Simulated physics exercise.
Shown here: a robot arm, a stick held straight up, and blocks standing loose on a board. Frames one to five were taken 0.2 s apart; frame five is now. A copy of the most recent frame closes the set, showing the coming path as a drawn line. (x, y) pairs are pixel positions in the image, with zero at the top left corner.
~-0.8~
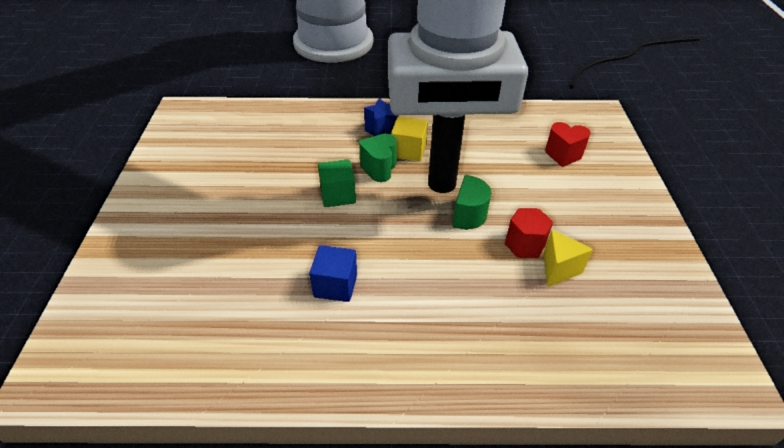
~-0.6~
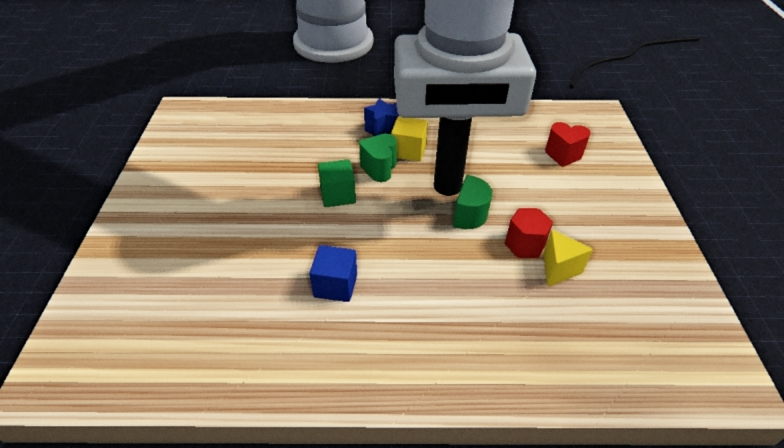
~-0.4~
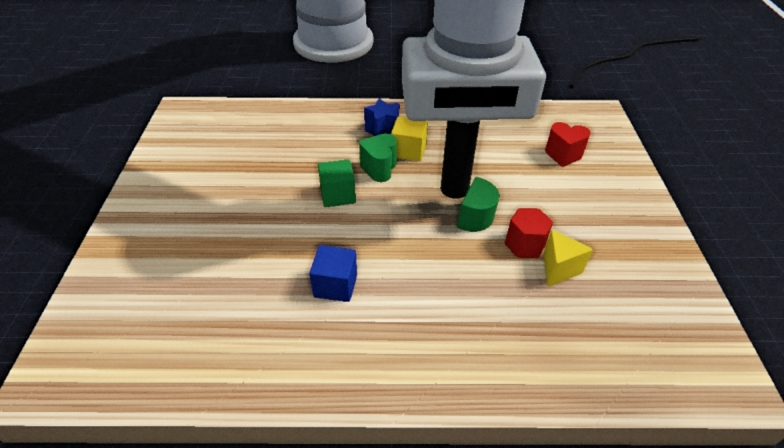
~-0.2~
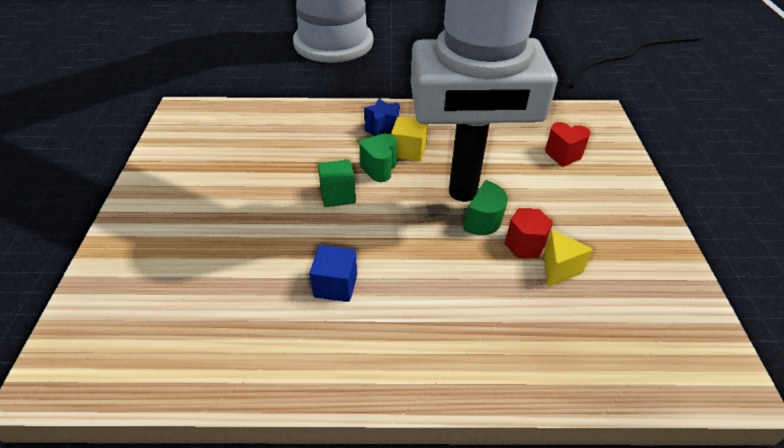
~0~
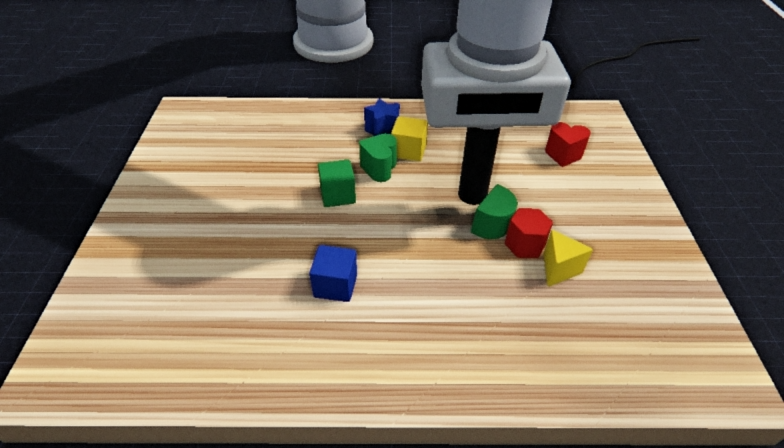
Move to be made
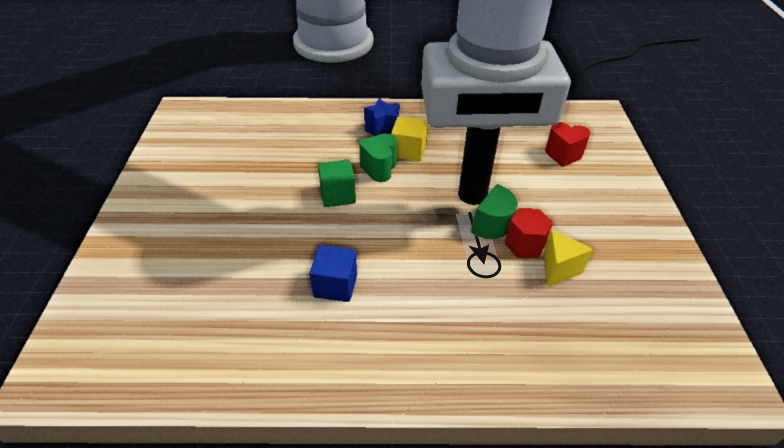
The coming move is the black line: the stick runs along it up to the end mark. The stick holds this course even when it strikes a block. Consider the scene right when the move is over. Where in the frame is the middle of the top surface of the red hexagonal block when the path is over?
I expect it at (554, 228).
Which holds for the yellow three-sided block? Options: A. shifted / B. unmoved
The one that fits is A, shifted.
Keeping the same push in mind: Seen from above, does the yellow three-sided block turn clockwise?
Answer: Yes.
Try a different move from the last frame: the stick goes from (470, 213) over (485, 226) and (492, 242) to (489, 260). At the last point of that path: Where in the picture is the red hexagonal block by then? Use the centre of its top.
Close to (570, 233).
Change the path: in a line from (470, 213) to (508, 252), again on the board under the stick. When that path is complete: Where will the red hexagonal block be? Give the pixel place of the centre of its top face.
At the end it should sit near (587, 238).
Drawn move, from (470, 213) to (484, 265).
What follows on the original path. Halfway along, stick (480, 220); green D-shaped block (513, 221), turned 35° anticlockwise; red hexagonal block (552, 227), turned 25° anticlockwise; yellow three-sided block (579, 250), turned 35° clockwise.
At the end, stick (488, 247); green D-shaped block (515, 223), turned 40° anticlockwise; red hexagonal block (554, 228), turned 25° anticlockwise; yellow three-sided block (581, 250), turned 40° clockwise.
